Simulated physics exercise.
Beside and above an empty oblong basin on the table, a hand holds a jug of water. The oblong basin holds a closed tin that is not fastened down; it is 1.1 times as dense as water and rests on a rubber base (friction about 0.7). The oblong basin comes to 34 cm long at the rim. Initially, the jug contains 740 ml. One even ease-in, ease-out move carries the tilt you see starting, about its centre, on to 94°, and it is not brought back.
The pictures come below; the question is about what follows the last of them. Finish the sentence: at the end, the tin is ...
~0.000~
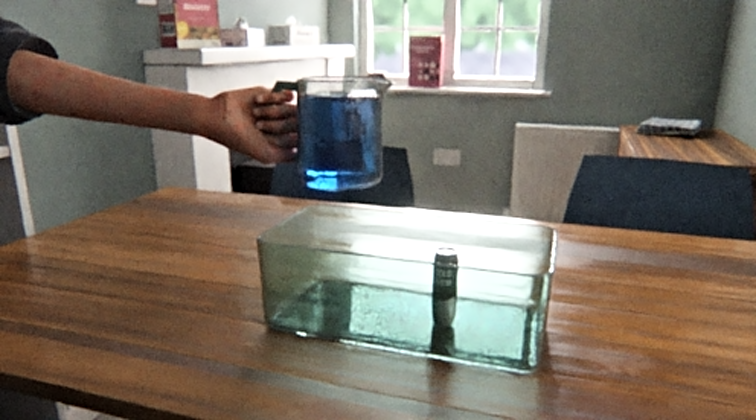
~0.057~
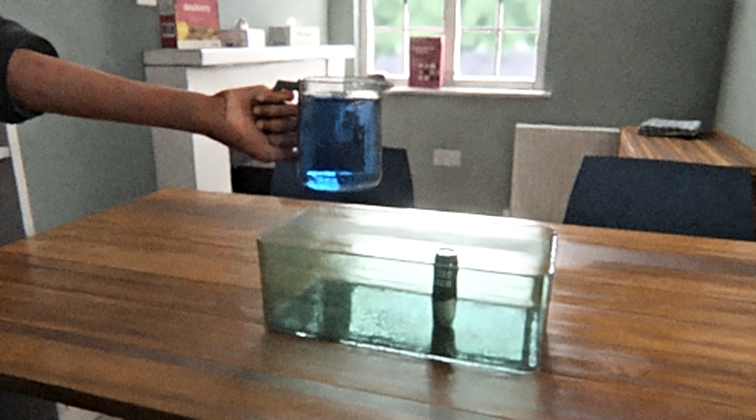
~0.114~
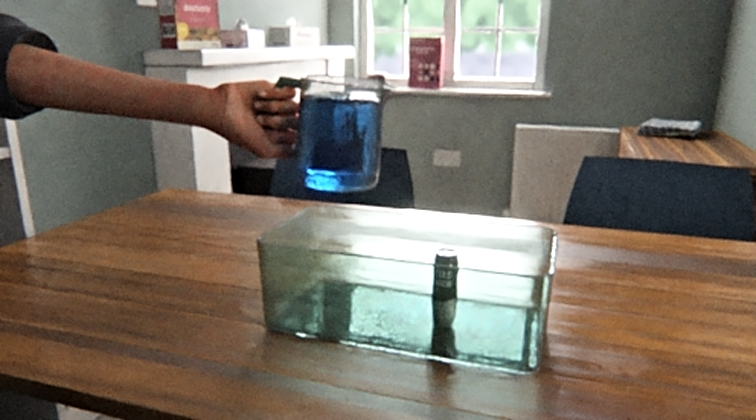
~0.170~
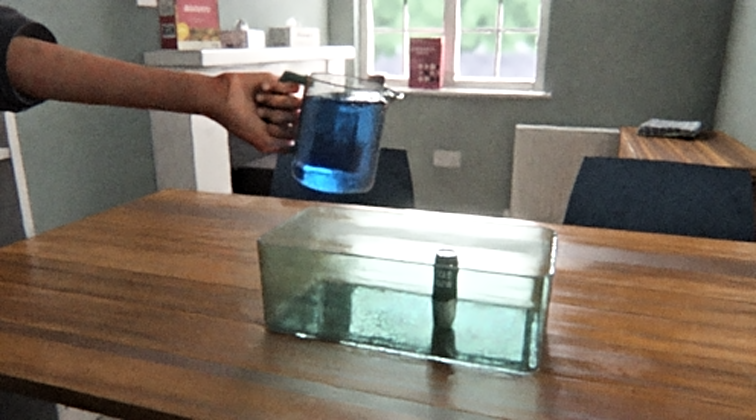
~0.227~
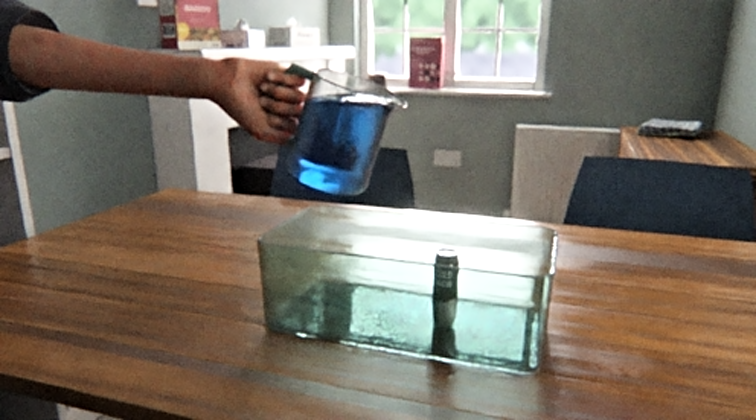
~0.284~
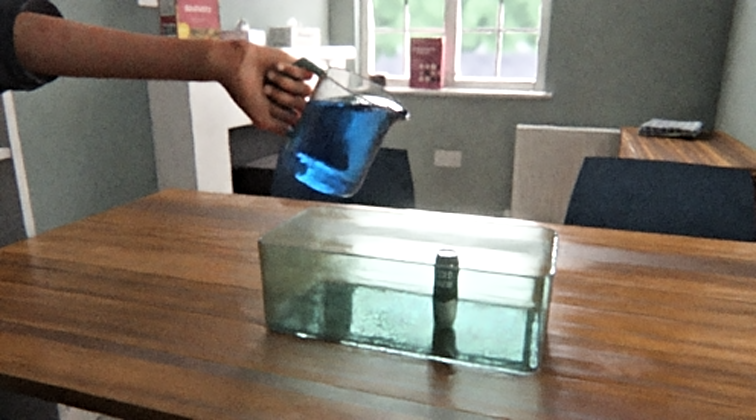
Lying on its side.
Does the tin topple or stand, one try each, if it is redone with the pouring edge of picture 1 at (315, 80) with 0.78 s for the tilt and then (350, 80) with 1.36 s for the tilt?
First it stays on its base; then it stays on its base.
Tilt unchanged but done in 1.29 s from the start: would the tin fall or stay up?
Result: Tin tipped over.
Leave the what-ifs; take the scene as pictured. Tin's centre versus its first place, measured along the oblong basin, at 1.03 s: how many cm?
I'd put it at around 0 centimetres.
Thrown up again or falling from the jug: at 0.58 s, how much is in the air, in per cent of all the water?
18 %.
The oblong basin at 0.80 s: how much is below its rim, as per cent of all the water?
About 50 %.
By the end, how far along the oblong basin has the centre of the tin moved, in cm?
Roughly 6.5 cm.
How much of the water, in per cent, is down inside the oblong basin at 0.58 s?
I'd estimate some 10 percent of the liquid.
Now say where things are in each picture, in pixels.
In the first frame, tilt 0°; pouring edge (394, 82); surface from (306, 93) to (380, 96); the oblong basin's rim runs from (285, 222) to (554, 251); the tin's top is at (446, 253).
In the second frame, tilt 1°; pouring edge (395, 84); surface from (307, 94) to (381, 98).
In the third frame, tilt 5°; pouring edge (398, 89); surface from (308, 94) to (383, 99).
In the fourth frame, tilt 11°; pouring edge (402, 96); surface from (311, 96) to (387, 101).
In the fifth frame, tilt 18°; pouring edge (406, 105); surface from (310, 108) to (395, 104).
In the sixth frame, tilt 28°; pouring edge (410, 117); surface from (306, 116) to (407, 109).
By 0.58 s the tilt is 80° and 73 per cent is still to pour; the tin stands where it began.
By 0.80 s the tilt is 94° and 33 per cent is still to pour; the tin stands where it began.
By 1.03 s the tilt is 94° and 13 per cent is still to pour; the tin stands where it began.
By 1.28 s the tilt is 94° and 5 per cent is still to pour; the tin leans 60°.
At rest the tin lies on its side.
